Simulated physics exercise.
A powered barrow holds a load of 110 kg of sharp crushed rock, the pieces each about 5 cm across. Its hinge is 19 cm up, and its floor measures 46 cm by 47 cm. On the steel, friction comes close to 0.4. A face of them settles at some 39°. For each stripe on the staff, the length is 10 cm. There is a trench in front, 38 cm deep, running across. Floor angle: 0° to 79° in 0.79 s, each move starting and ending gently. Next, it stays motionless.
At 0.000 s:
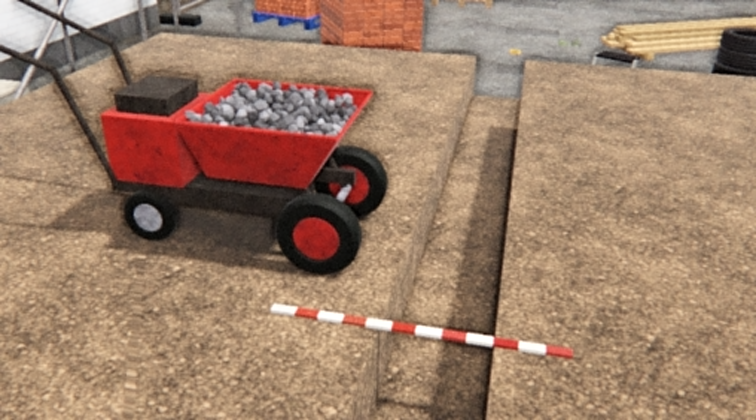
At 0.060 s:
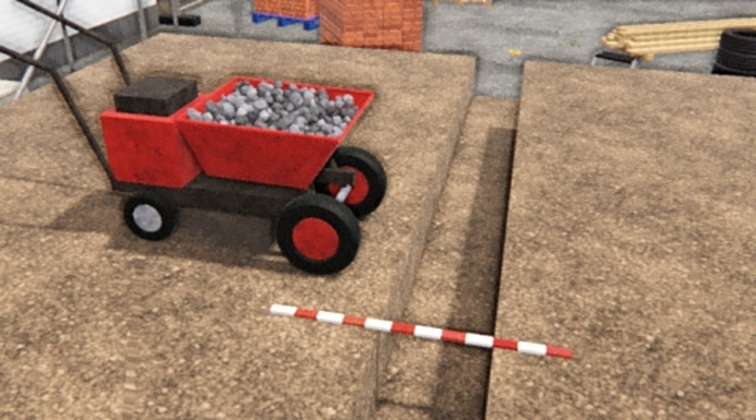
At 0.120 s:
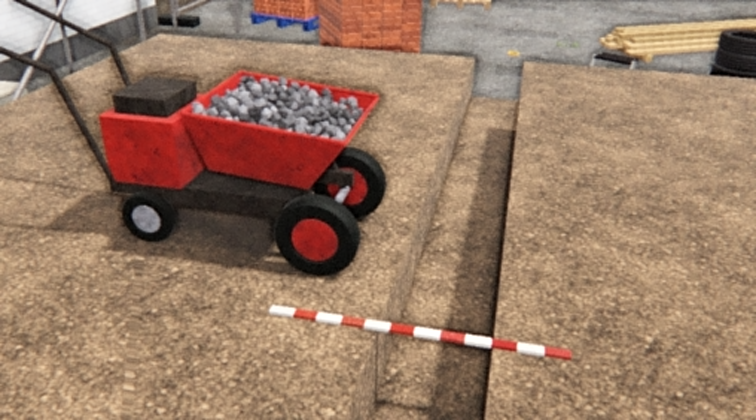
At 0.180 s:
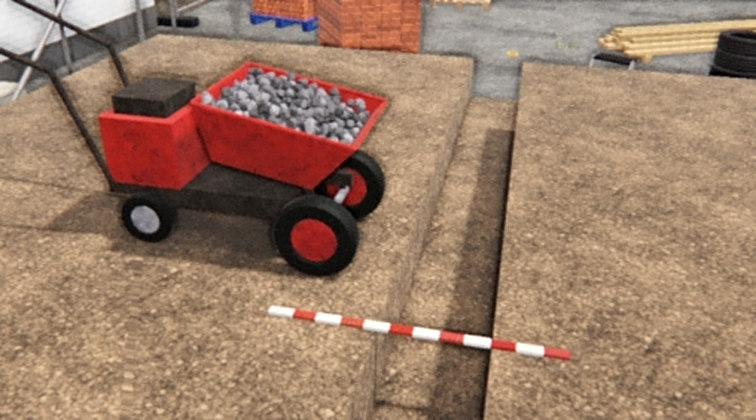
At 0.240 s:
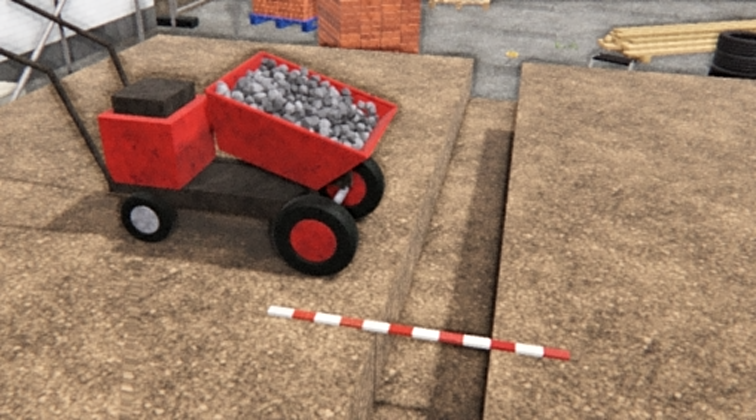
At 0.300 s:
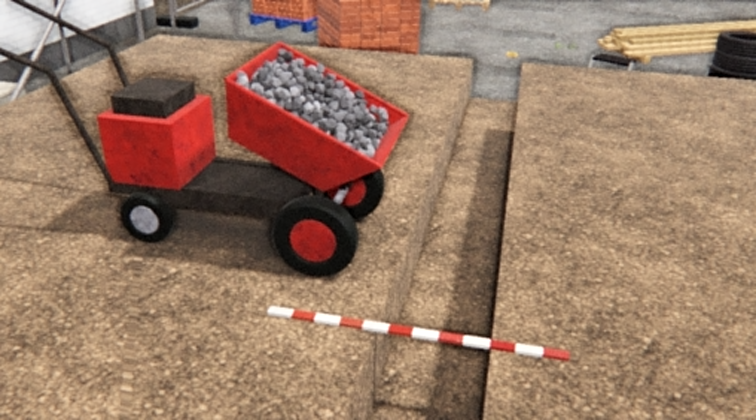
The footage shows a red powered barrow loaded with grey crushed rock, standing beside a trench and a red-and-white striped staff. Its tray tilts gradually forward to the right, the rear rising while the wheels stay in place.
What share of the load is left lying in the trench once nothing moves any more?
About 89 per cent.
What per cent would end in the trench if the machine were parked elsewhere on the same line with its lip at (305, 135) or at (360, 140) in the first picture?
100 %, then 70 %.
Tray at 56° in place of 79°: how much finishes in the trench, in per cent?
It would come to about 30 percent.
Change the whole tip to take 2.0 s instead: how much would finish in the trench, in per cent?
In that case some 100 per cent.
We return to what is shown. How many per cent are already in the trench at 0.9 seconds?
Roughly 40 percent of the load.
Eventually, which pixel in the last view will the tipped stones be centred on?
Centre estimate: Around (463, 314).
After 0.6 s the floor is at 66°; 100 % in the tray; the foremost stones are at (438, 202).
After 0.9 s the floor is at 79°; 56 % in the tray, 38 % in the trench, 6 % past the trench; the foremost stones are at (529, 260).
After 1.2 s the floor is at 79°; 24 % in the tray, 66 % in the trench, 11 % past the trench; the foremost stones are at (649, 291).
After 3.2 s the floor is at 79°; 0 % in the tray, 89 % in the trench, 11 % past the trench; the foremost stones are at (689, 298).
